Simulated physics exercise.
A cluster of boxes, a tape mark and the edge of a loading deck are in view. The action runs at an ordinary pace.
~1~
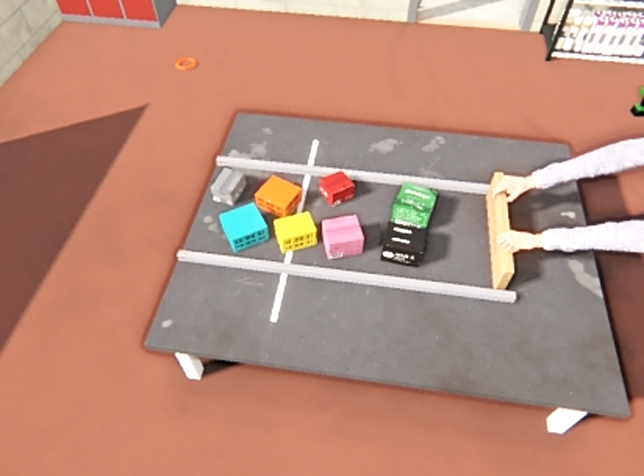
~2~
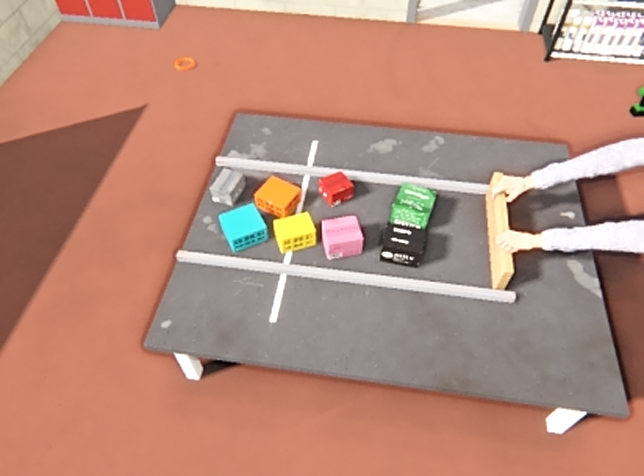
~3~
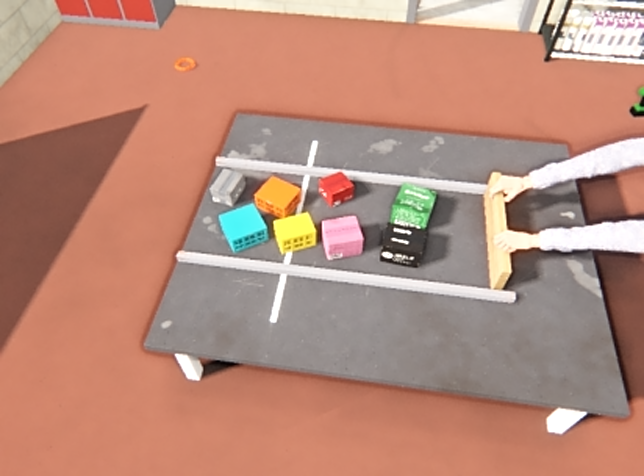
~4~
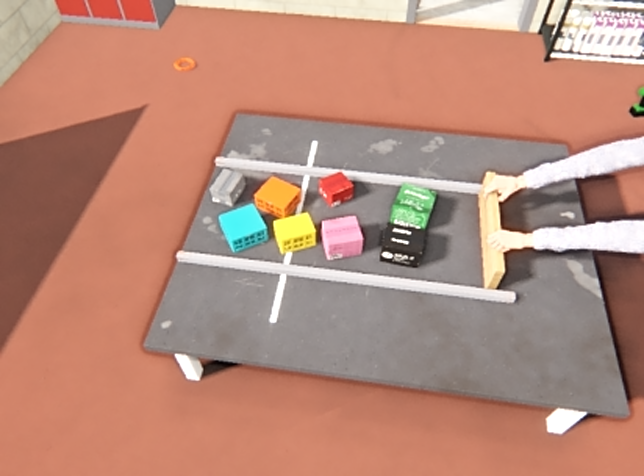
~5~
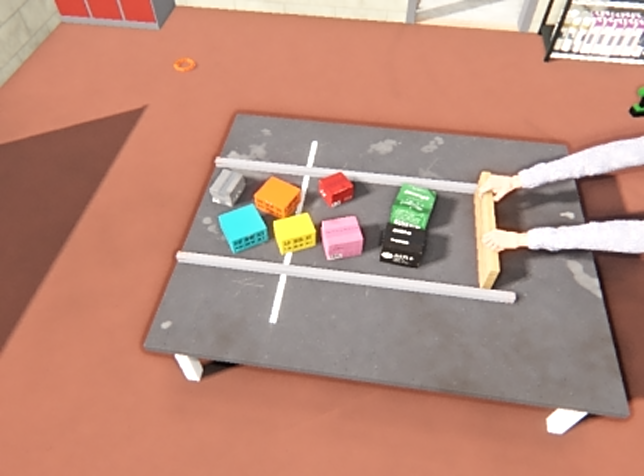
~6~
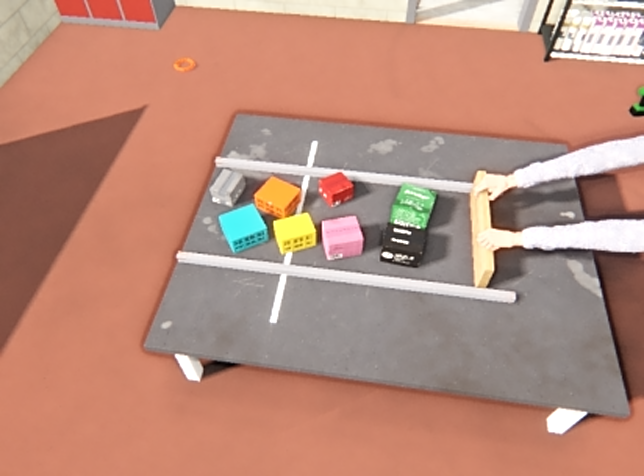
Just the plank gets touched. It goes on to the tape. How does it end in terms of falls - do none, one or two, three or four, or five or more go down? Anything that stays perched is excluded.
Just one, or two at most, falls.
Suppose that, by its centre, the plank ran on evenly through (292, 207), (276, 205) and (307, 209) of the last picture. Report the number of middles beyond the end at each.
In order: 1, 3, 1.
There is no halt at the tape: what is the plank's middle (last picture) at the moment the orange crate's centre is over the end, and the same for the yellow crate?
Roughly (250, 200); roughly (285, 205).
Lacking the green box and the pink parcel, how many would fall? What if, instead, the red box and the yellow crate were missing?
That gives 0 in the first case, then 0 in the second.
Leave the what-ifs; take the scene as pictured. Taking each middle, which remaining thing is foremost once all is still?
The yellow crate ends up foremost.
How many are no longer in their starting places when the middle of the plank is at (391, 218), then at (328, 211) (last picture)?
At the first place 4, at the second 7.
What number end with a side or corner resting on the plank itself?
The count is 2.
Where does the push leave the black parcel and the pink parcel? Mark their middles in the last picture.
You'll find the black parcel at roughly (273, 232) and the pink parcel at roughly (240, 222).
Early on, none off yet; grey box at rest near (228, 188); turquoise crate at rest near (244, 228); orange crate at rest near (279, 198).
A while later, none off yet; grey box at rest near (228, 188); turquoise crate travelled a little near (223, 227); orange crate moving near (277, 197).
Finally, the number that fall off is one or two; lost, turquoise crate.
